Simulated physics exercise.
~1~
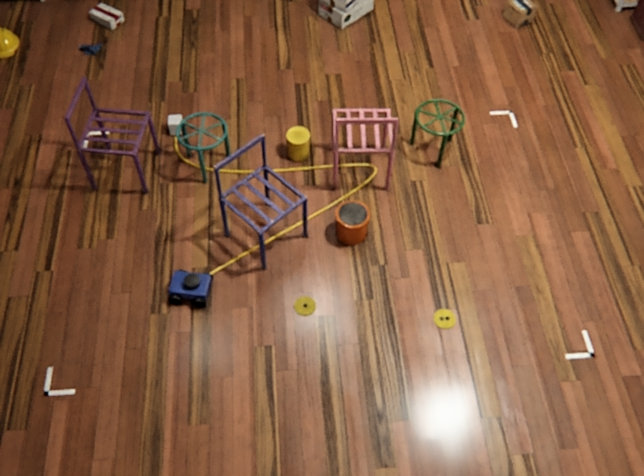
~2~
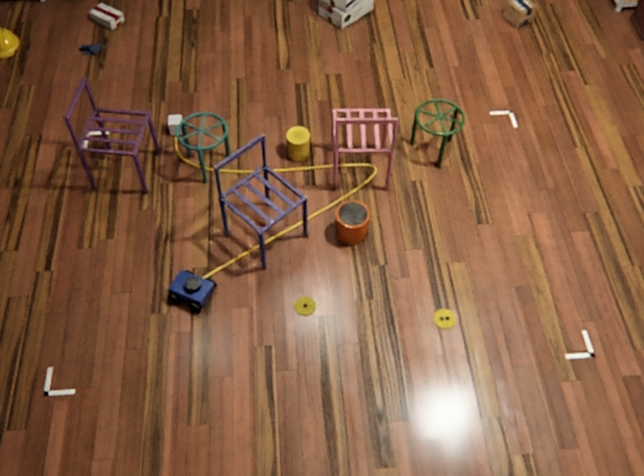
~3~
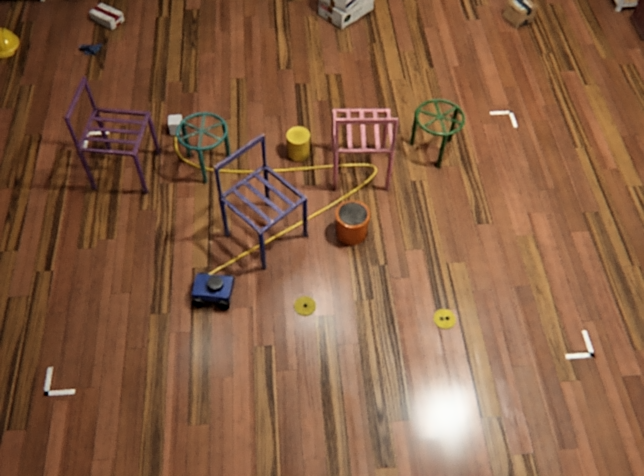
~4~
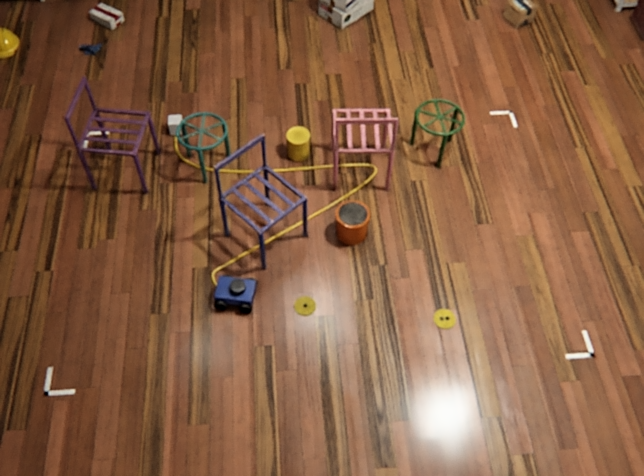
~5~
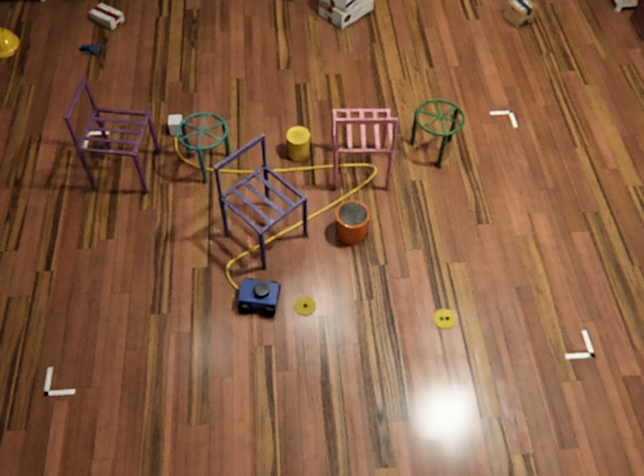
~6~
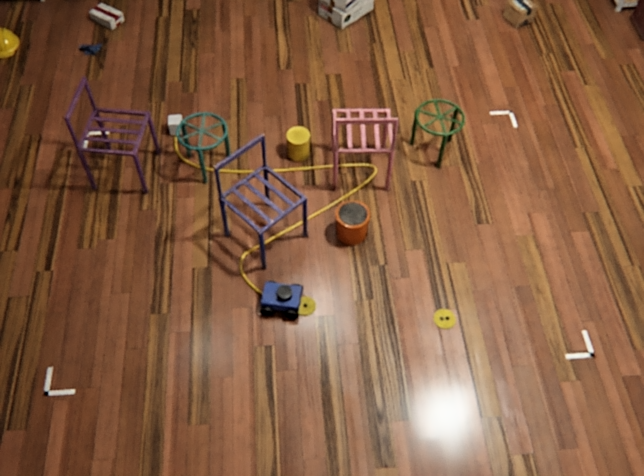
Chairs, stools, a yellow bucket and an orange pot stayed put on a wooden floor while a small blue cart, trailing a yellow cord, turned slightly and then slid right, partly covering a yellow disc.
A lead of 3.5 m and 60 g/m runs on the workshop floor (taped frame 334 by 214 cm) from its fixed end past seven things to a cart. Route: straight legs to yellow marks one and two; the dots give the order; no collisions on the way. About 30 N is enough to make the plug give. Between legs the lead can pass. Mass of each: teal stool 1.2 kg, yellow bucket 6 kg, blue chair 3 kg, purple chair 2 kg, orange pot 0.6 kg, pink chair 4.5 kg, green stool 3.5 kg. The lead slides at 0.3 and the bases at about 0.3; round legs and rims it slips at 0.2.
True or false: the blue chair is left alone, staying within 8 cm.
True.
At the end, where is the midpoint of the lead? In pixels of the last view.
About (316, 213).
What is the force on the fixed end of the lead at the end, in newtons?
It comes out close to 0 N.
Next, cart at (319, 306), lead slack at the fixed end; nothing else has moved.
Then, cart at (365, 310), lead slack at the fixed end; nothing else has moved.
After that, cart at (411, 314), lead slack at the fixed end; nothing else has moved.
Later, cart at (444, 317), lead slack at the fixed end; blue chair 3 cm off its start.
At the end, cart at (444, 317), lead slack at the fixed end; blue chair 3 cm off its start at (267, 197).
